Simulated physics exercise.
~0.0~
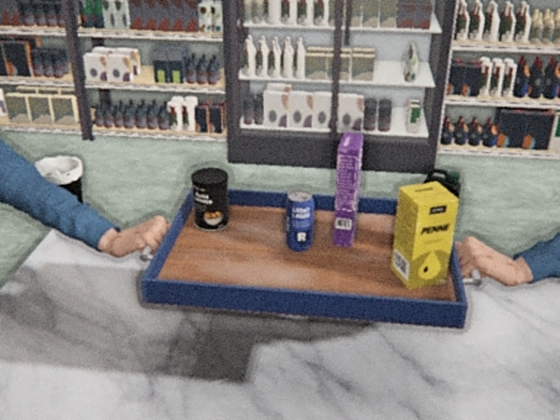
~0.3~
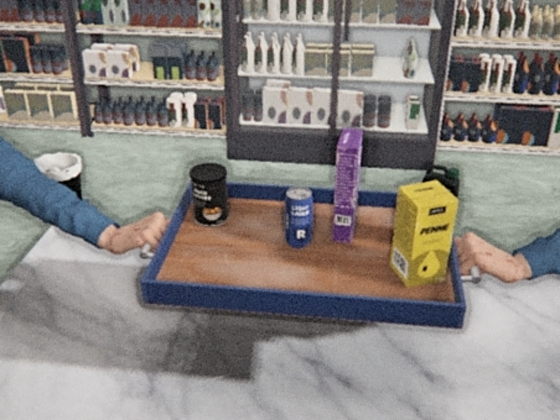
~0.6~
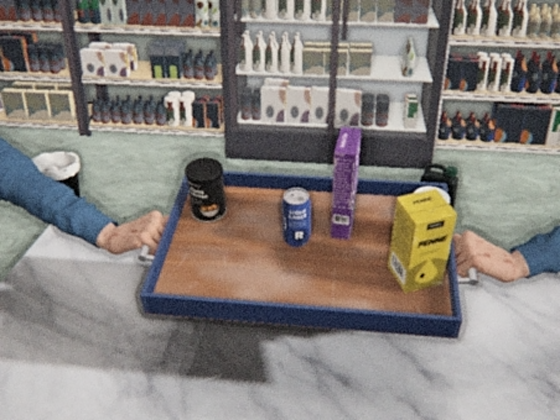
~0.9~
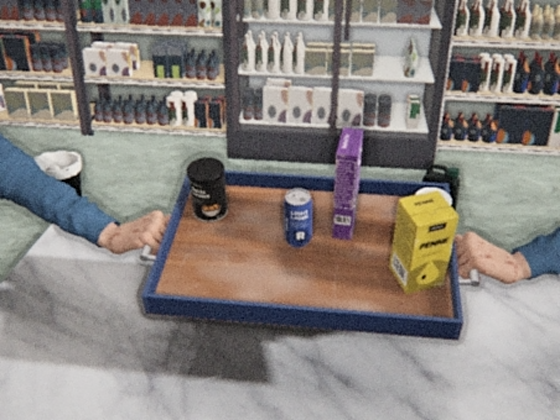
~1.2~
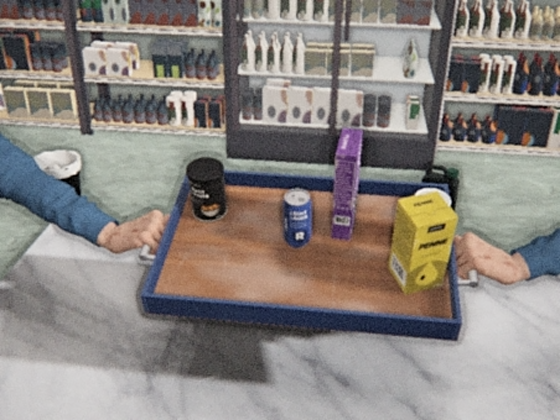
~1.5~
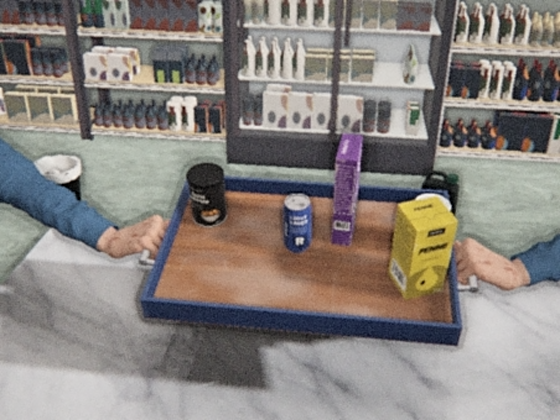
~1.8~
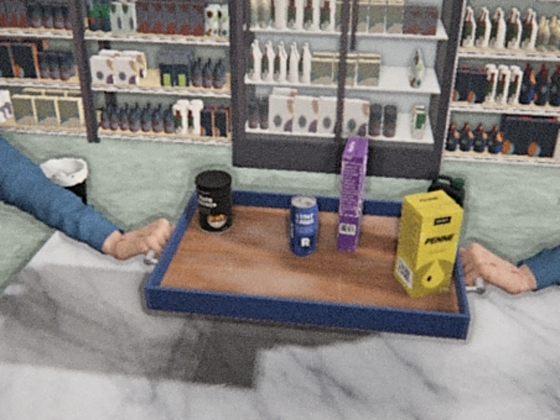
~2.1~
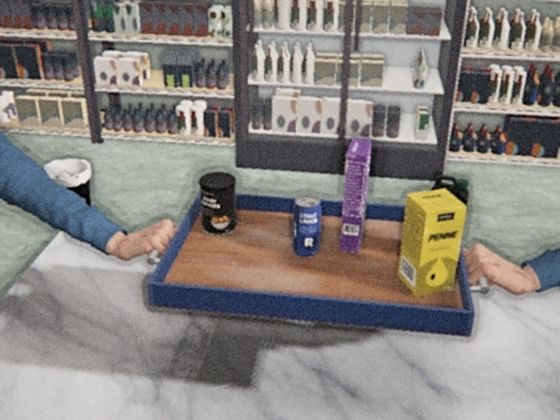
Two hands tipped a blue-rimmed serving tray towards the near side, held it there briefly, then levelled it again above a marble table, and the black tin, blue can, purple packet and yellow carton on it were all still standing at the end.
